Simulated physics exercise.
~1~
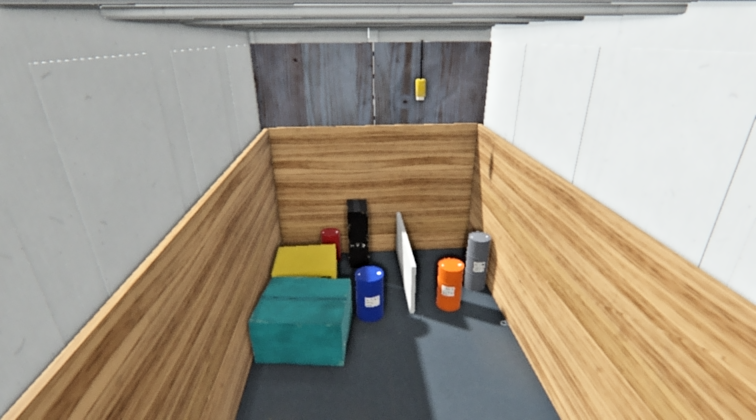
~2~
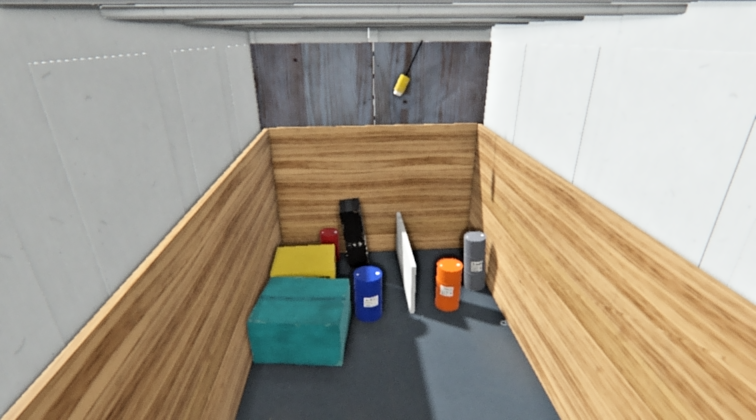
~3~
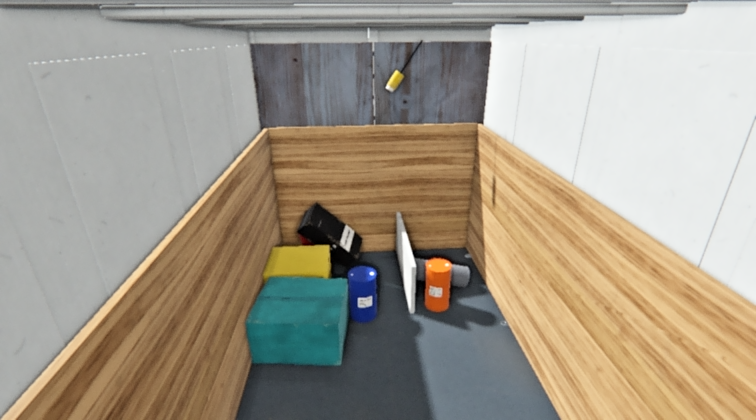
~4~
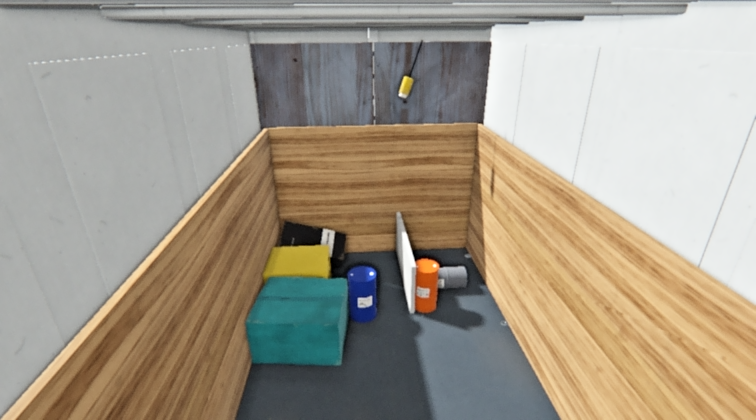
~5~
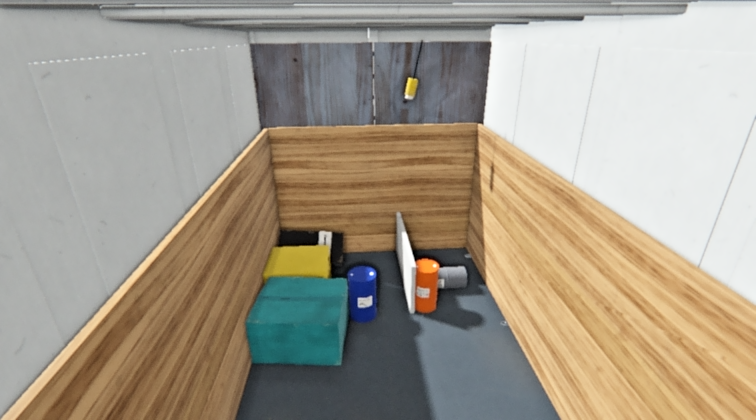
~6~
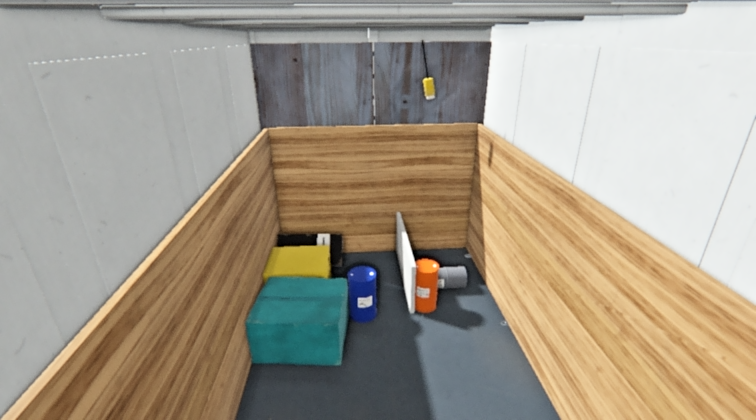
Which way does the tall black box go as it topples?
It tips over and moves to the left, ending on its side behind the yellow chest.
